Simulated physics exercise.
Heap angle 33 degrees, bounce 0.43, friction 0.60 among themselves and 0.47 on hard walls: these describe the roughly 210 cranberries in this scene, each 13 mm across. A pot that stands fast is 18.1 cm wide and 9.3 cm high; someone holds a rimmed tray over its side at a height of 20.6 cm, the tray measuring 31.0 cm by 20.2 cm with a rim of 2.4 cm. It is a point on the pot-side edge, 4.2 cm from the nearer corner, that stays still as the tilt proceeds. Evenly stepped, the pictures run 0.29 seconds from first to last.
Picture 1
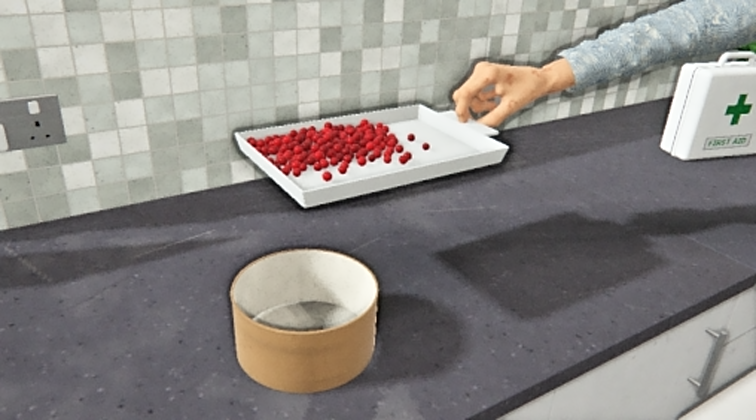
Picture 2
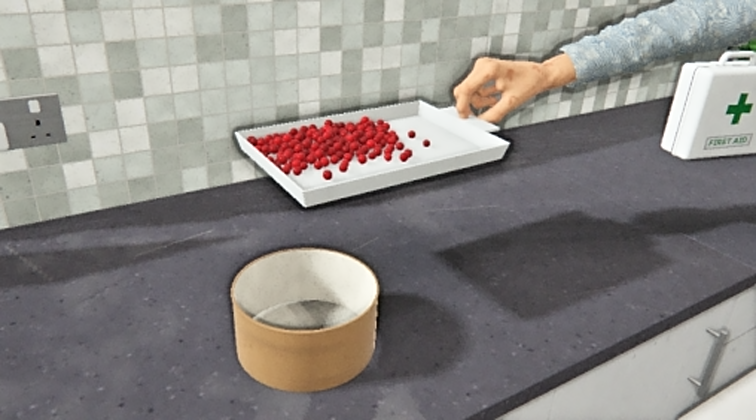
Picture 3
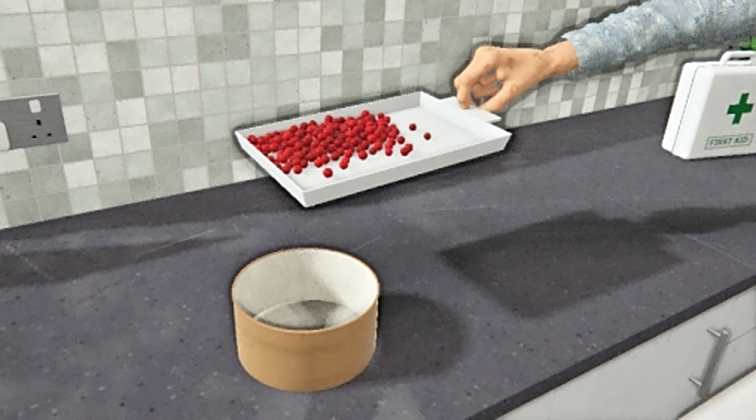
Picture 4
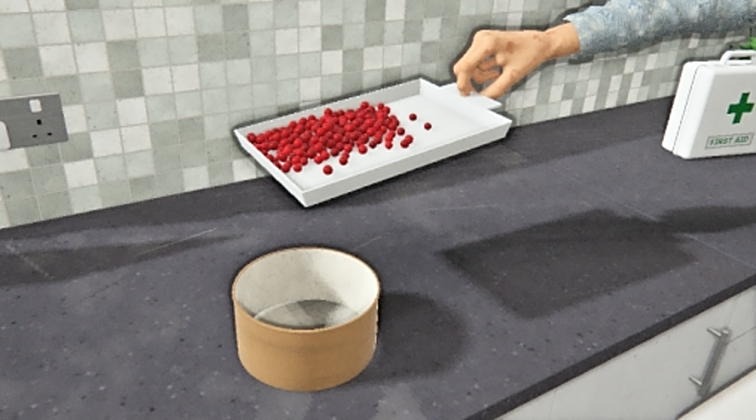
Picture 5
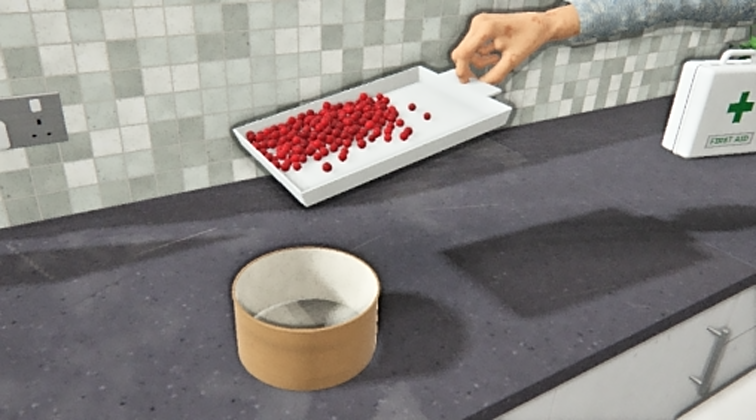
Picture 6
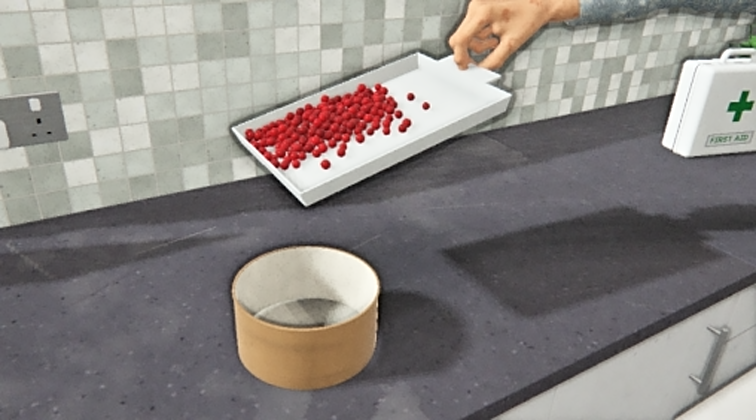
On a dark kitchen counter, a hand held a white tray of red berries up behind a round pot and slowly raised its right end, tilting it down toward the left while the berries barely moved.
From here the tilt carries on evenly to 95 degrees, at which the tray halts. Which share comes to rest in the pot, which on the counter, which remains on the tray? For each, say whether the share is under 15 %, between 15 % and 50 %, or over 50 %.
Pot: Between 15 % and 50 %; counter: Over 50 %; left on the tray: Under 15 %.
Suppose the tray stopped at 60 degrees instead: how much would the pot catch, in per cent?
That would give about 5 per cent.
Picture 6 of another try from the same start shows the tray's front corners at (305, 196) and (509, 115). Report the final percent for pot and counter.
You'd end with pot at 95 and counter at 5.
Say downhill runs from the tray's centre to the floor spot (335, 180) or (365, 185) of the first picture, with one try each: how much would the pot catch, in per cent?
Roughly 80 per cent on the first try and 95 per cent on the second.
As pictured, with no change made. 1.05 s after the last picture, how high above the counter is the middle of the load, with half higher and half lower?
Roughly 26 centimetres.
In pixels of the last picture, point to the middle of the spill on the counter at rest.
Roughly at pixel (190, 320) in the last view.
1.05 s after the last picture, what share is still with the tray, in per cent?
Something like 90 percent, roughly.
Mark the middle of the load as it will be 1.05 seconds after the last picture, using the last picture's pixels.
At that time the load is centred around (262, 136).
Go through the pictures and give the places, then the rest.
In the first frame, tray tilt 0 degrees, front corners at (305, 189) and (502, 146); middle of the pieces at (325, 149); pot at (306, 287).
In the second frame, tray tilt 1 degrees, front corners at (305, 188) and (503, 143); middle of the pieces at (326, 147).
In the third frame, tray tilt 4 degrees, front corners at (305, 189) and (505, 133), lowest corner left front; middle of the pieces at (326, 143).
In the fourth frame, tray tilt 7 degrees, front corners at (304, 189) and (505, 121), lowest corner left front; middle of the pieces at (326, 138).
In the fifth frame, tray tilt 11 degrees, front corners at (303, 189) and (505, 108), lowest corner left front; middle of the pieces at (325, 133).
In the sixth frame, tray tilt 14 degrees, front corners at (302, 189) and (505, 95), lowest corner left front; middle of the pieces at (324, 128); pot at (307, 284).
Then, 0.63 s after the last picture, tilt 52 degrees; the tray holds 100 %, the pot 0 %.
Then, 1.05 s after the last picture, tilt 78 degrees; the tray holds 90 %, the pot 0 %.
Then, 1.55 s after the last picture, tilt 95 degrees; the tray holds 10 %, the pot 20 %.
In the end, pot 35 %, counter 65 %, tray 0 %.
